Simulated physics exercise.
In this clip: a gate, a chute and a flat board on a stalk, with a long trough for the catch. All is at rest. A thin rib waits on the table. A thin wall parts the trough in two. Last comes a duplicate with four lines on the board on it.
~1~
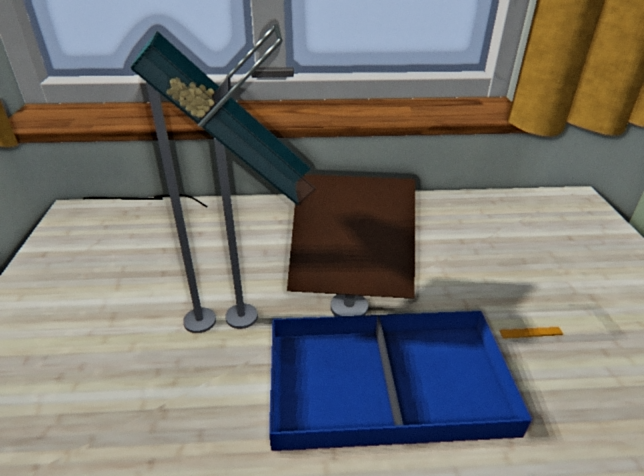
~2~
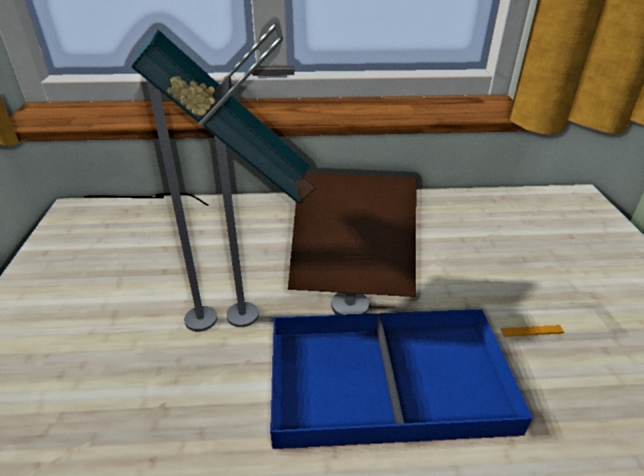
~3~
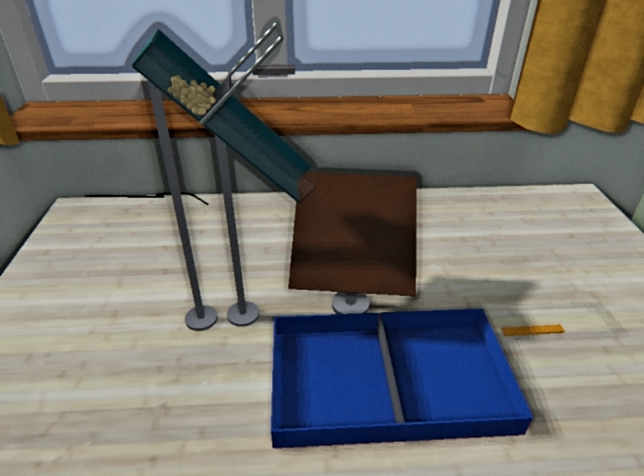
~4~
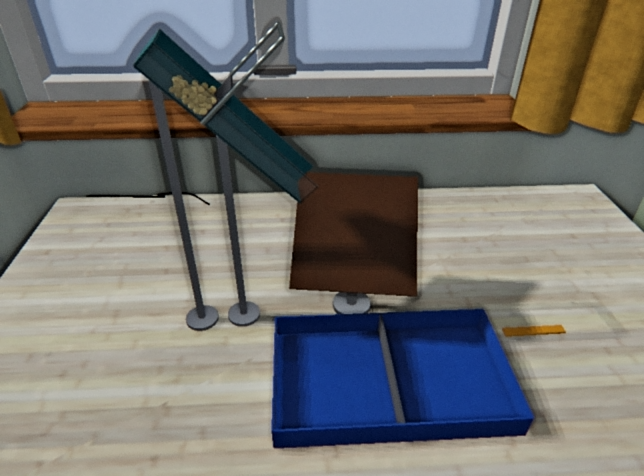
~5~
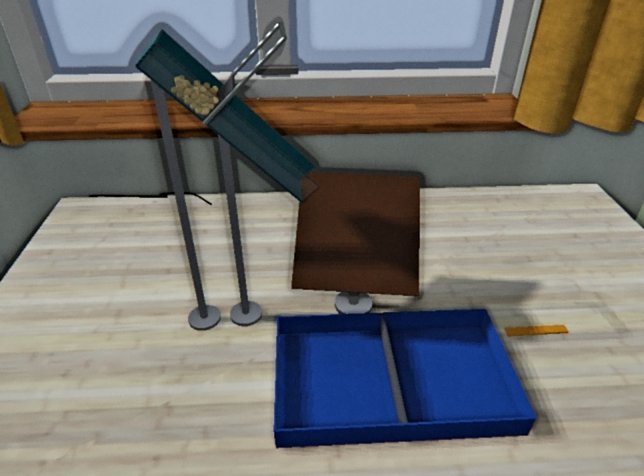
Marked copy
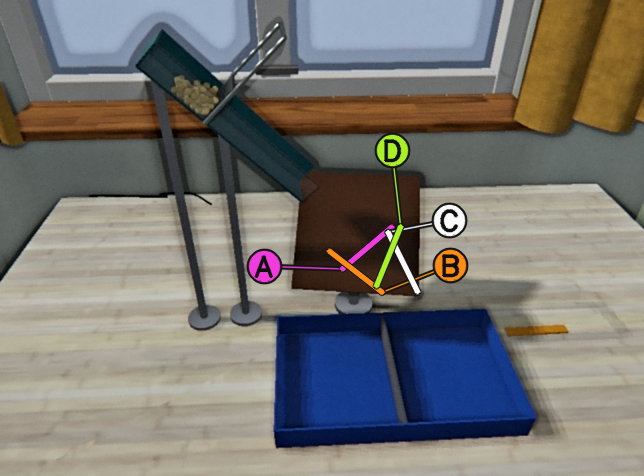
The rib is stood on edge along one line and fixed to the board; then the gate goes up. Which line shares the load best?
C works best here.
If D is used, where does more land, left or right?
More lands on the left.
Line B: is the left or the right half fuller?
Right.
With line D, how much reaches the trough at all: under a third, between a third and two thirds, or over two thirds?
It is over two thirds.
On the marked copy, line A from (391, 227) to (342, 268); line B from (329, 251) to (382, 292); line C from (388, 232) to (417, 291); line D from (400, 226) to (376, 285).
If A is chosen, of what is caught, the larger part in the left half, about a tenth in the right.
If B is chosen, of what is caught, about a tenth in the left half, almost all in the right.
If C is chosen, of what is caught, roughly a third in the left half, roughly two thirds in the right.
If D is chosen, of what is caught, almost all in the left half, about a tenth in the right.
